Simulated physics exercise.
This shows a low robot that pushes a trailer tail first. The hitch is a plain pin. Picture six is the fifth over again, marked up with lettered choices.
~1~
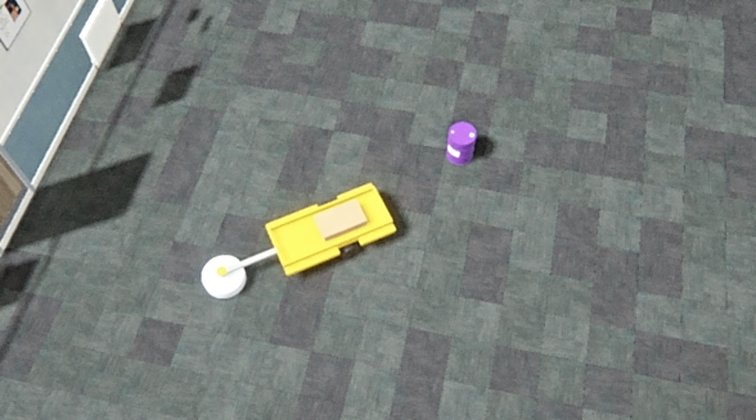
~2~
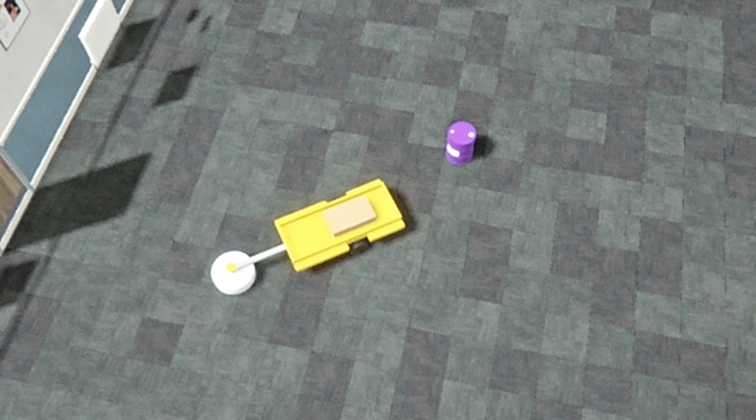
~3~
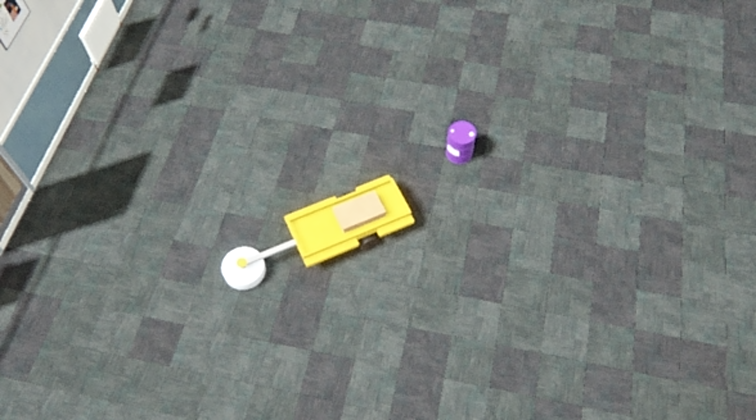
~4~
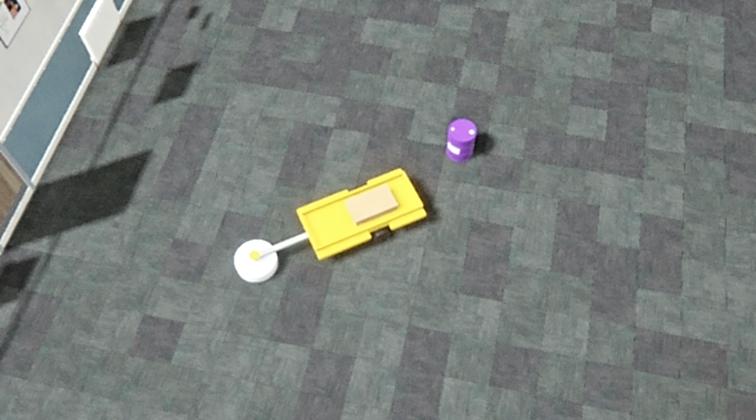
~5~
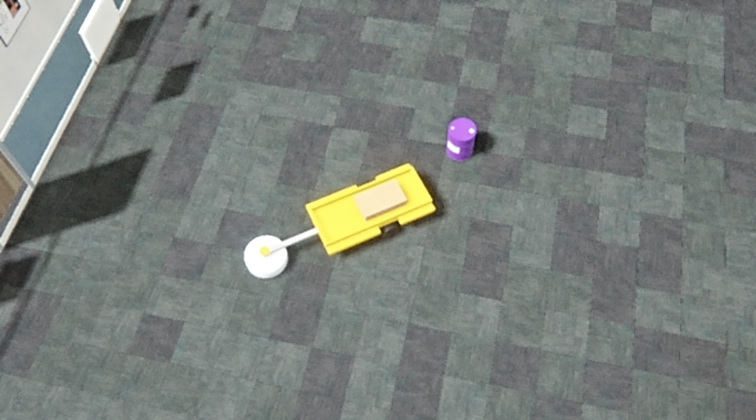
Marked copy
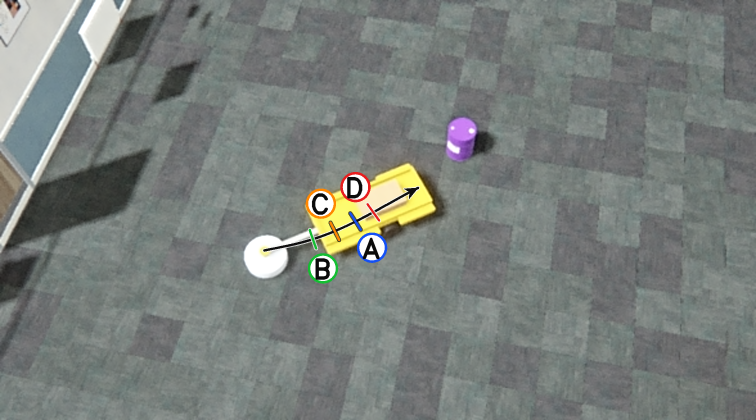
At the start, a round white robot sits at the lower left end of a yellow cart carrying a tan block, with a purple keg to the upper right on gray carpet. The robot pushes the cart slowly a short way right and slightly upward, narrowing the gap, while the keg stays still.
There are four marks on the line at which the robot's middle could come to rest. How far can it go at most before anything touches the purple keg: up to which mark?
It should halt at B.
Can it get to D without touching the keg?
No.
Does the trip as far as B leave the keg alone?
Yes.
On the marked copy, A at (356, 222); B at (313, 239); C at (335, 231); D at (373, 212); the route from (264, 251) via (346, 226) to (418, 188).
Following B. Soon after the start, robot (284, 252), cart (386, 201).
Later, robot (299, 249), cart (399, 195).
In the end, robot (314, 244), cart (412, 189); nothing has been touched.
As for the rest, A is too far, the keg has been hit; C is too far, the keg has been hit; D is too far, the keg has been hit.
